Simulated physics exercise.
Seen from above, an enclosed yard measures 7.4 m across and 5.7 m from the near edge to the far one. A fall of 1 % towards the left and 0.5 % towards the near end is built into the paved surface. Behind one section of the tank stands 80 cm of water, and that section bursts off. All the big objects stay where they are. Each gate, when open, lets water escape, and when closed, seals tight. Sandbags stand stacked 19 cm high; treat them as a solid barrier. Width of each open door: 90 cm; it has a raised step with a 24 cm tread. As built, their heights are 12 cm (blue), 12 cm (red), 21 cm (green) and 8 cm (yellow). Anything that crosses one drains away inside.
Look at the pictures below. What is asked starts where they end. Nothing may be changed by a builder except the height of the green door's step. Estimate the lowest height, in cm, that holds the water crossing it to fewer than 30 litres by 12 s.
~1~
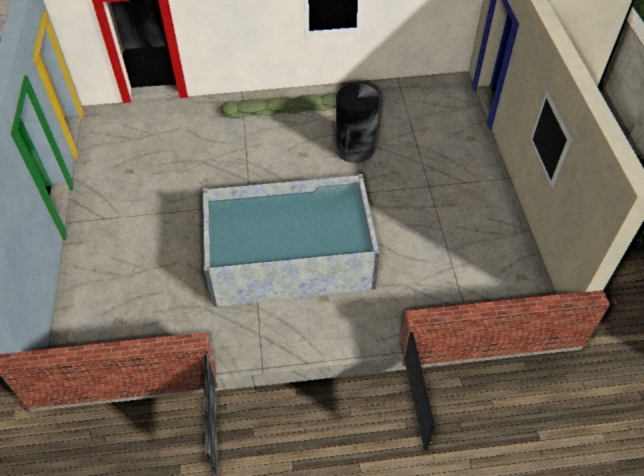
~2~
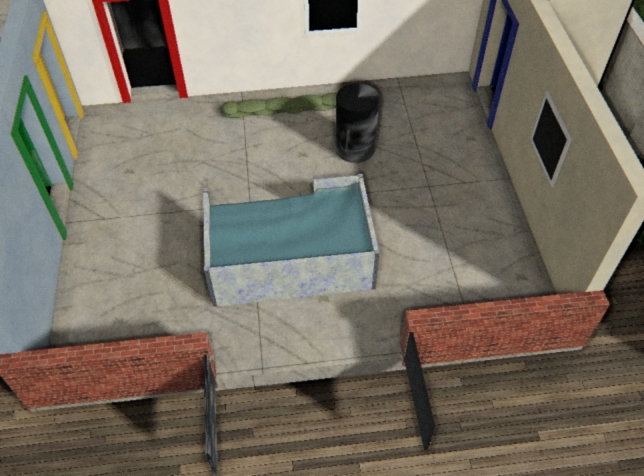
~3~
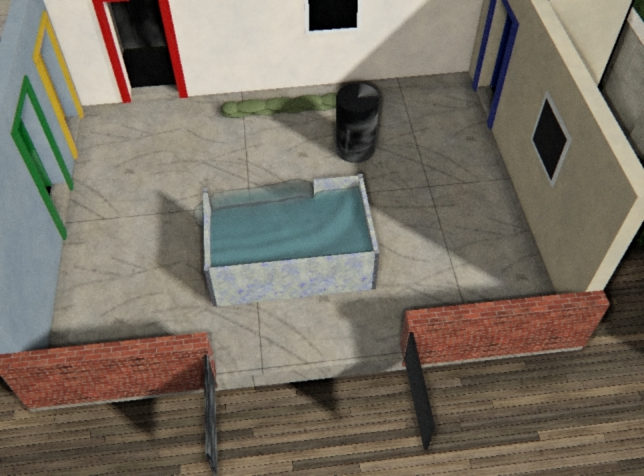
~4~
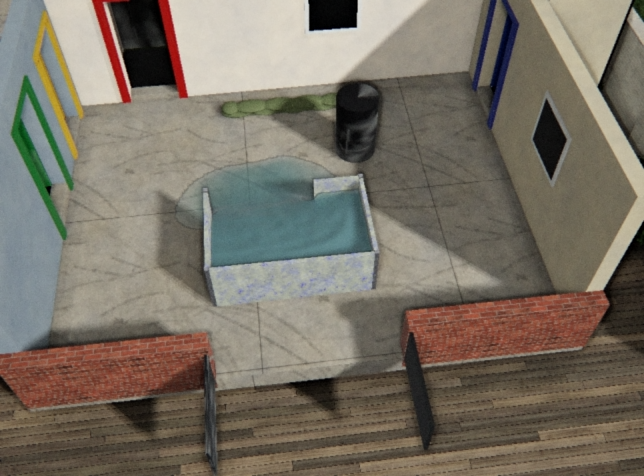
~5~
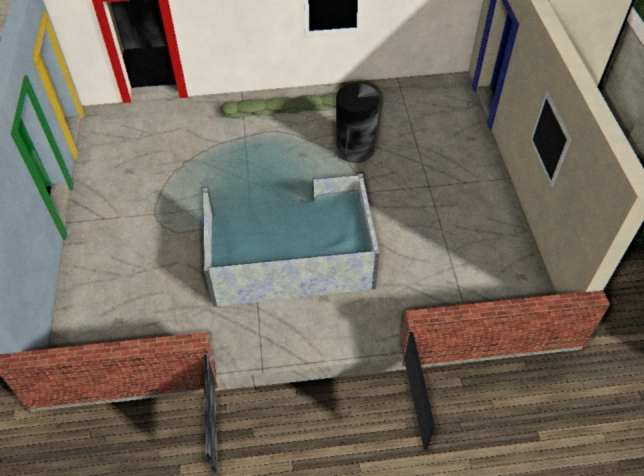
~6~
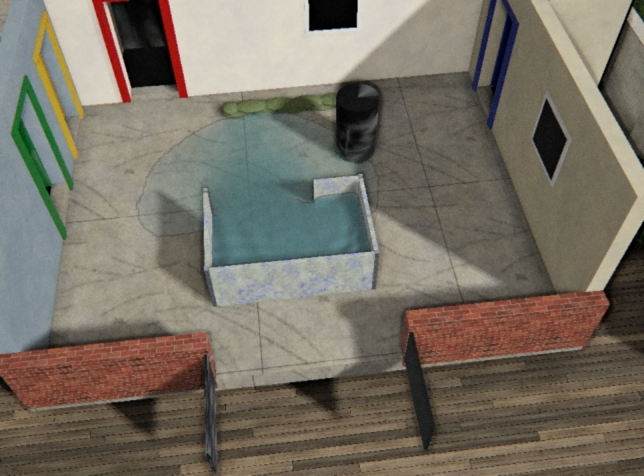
My estimate is 5.5 cm.
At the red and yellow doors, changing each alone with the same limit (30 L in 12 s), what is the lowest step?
About 21 cm at red and about 24 cm at yellow.
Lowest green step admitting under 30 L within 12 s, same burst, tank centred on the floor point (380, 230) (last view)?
About 7.5 cm.
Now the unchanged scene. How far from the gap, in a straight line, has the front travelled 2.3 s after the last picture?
Close to 5.2 metres, I'd say.
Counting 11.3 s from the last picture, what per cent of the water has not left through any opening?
I'd put it at about 74 per cent.
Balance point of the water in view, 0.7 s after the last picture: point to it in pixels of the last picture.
It lies near (268, 199) in the last picture.
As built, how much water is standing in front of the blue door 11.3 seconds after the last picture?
Some 1.0 centimetres.
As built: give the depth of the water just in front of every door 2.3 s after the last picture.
In cm: Blue 10, red 18, green 4, yellow 26.
Then, 0.7 s after the last picture water covers 35 % of the floor, deepest (40 cm) near (199, 99); it has not reached the green door.
Then, 2.3 s after the last picture water covers 50 % of the floor, deepest (38 cm) near (82, 109); 4 cm at the green door, 0 litres in over its 21 cm step.
Then, 11.3 s after the last picture water covers 90 % of the floor, deepest (12 cm) near (44, 383); 8 cm at the green door, 0 litres in over its 21 cm step.
At the green door as built, the water peaked near 11 cm, 3.1 s after the last picture.
With a step of 4.5 cm, 51 litres would have come in within the 12 s; with 6.5 cm, 19 litres. So under 30 litres takes about 5.5 cm.
